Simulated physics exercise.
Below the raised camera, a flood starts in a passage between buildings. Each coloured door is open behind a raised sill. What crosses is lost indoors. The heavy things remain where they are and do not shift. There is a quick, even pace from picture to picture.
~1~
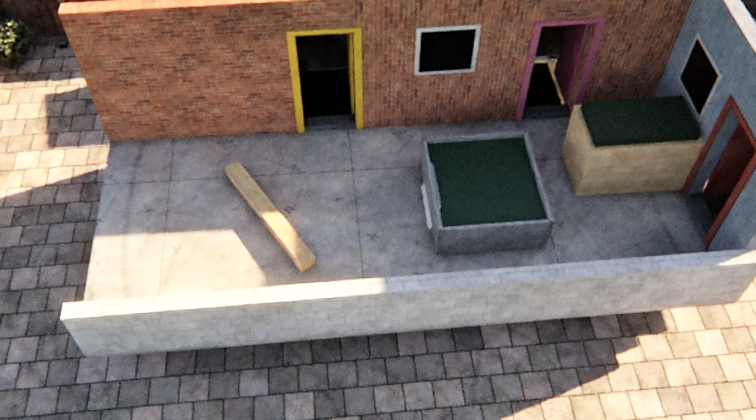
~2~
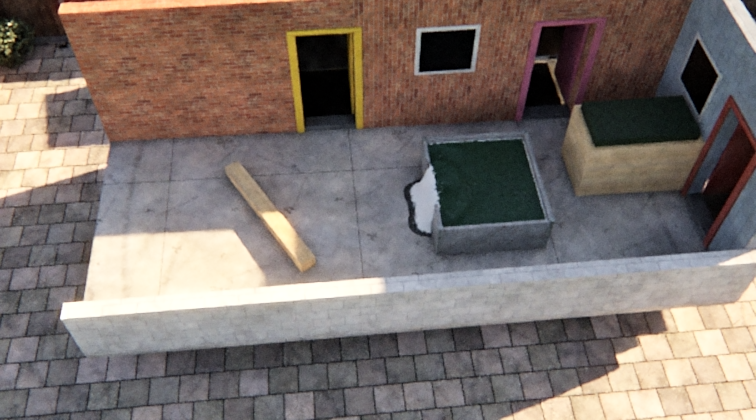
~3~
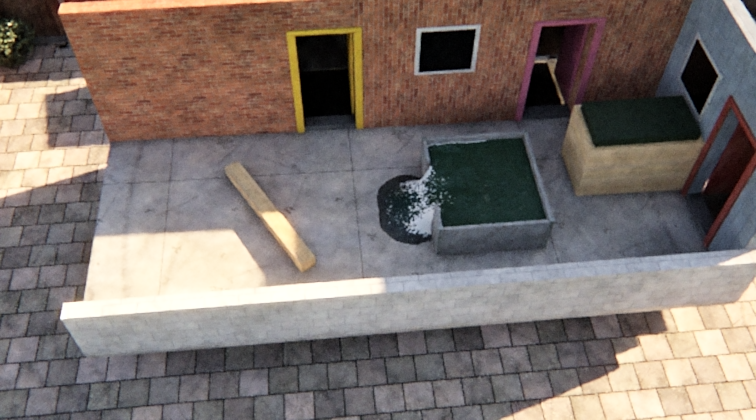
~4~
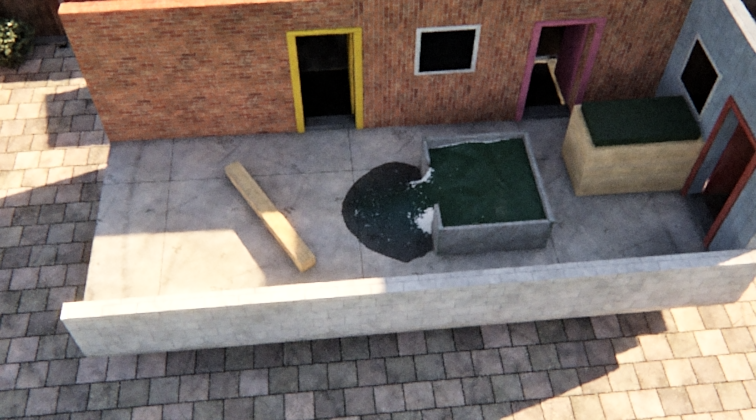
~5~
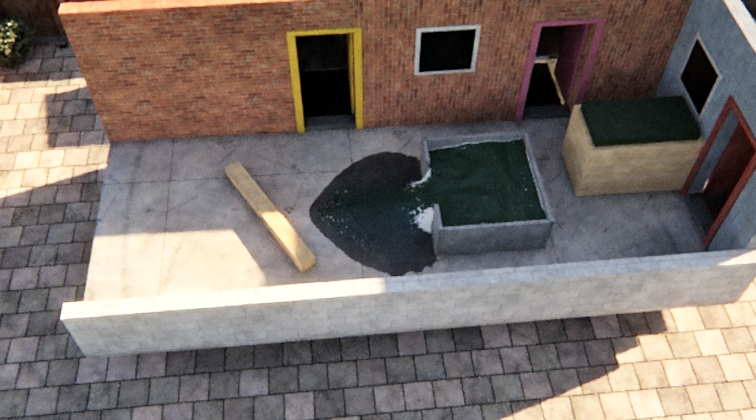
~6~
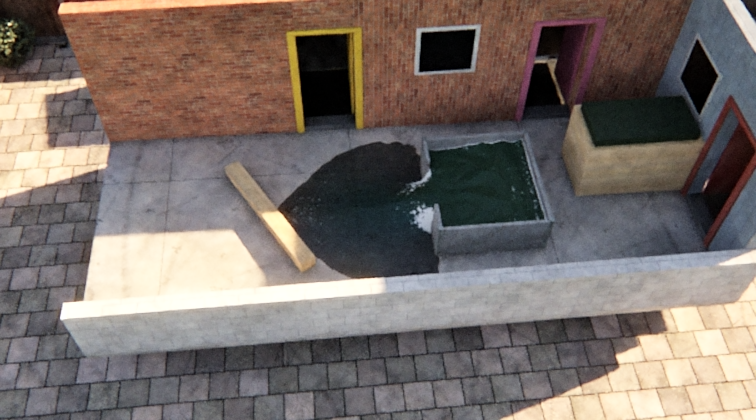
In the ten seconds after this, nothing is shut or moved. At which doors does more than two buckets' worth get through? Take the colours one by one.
Result: The yellow door does not surpass two buckets, the red door does not surpass two buckets, the pink door does not surpass two buckets.
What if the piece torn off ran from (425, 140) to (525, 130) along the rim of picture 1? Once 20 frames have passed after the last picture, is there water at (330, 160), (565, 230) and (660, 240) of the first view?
Respectively: Drenched, drenched and parched.
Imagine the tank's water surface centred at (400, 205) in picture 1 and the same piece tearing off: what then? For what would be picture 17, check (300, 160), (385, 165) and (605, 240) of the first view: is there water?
First one gets inundated, next one stays unwetted, last one stays unwetted.
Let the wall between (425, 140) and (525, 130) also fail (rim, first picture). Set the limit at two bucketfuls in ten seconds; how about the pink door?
Pink: Exceeds it.
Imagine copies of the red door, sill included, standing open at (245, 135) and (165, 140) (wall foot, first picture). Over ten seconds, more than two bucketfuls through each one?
In that order: Floods, holds.
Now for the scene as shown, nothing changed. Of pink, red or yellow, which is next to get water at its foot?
I say the yellow-painted one.
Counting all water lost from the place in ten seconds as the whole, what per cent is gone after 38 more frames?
I'd say about 70 per cent.
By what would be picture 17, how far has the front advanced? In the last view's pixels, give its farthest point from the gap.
I'd say at around (145, 147).
A moment on, water covers 25 % of the floor; the yellow door wet at the sill, nothing in, the red door not reached, the pink door not reached.
Next, water covers 30 % of the floor; the yellow door wet at the sill, nothing in, the red door not reached, the pink door not reached.
Then, water covers 55 % of the floor; the yellow door wet at the sill, nothing in, the red door not reached, the pink door not reached.
Later, water covers 80 % of the floor; the yellow door under two buckets in, the red door not reached, the pink door wet at the sill, nothing in.
In the end, water covers 90 % of the floor; the yellow door under two buckets in, the red door wet at the sill, nothing in, the pink door wet at the sill, nothing in.
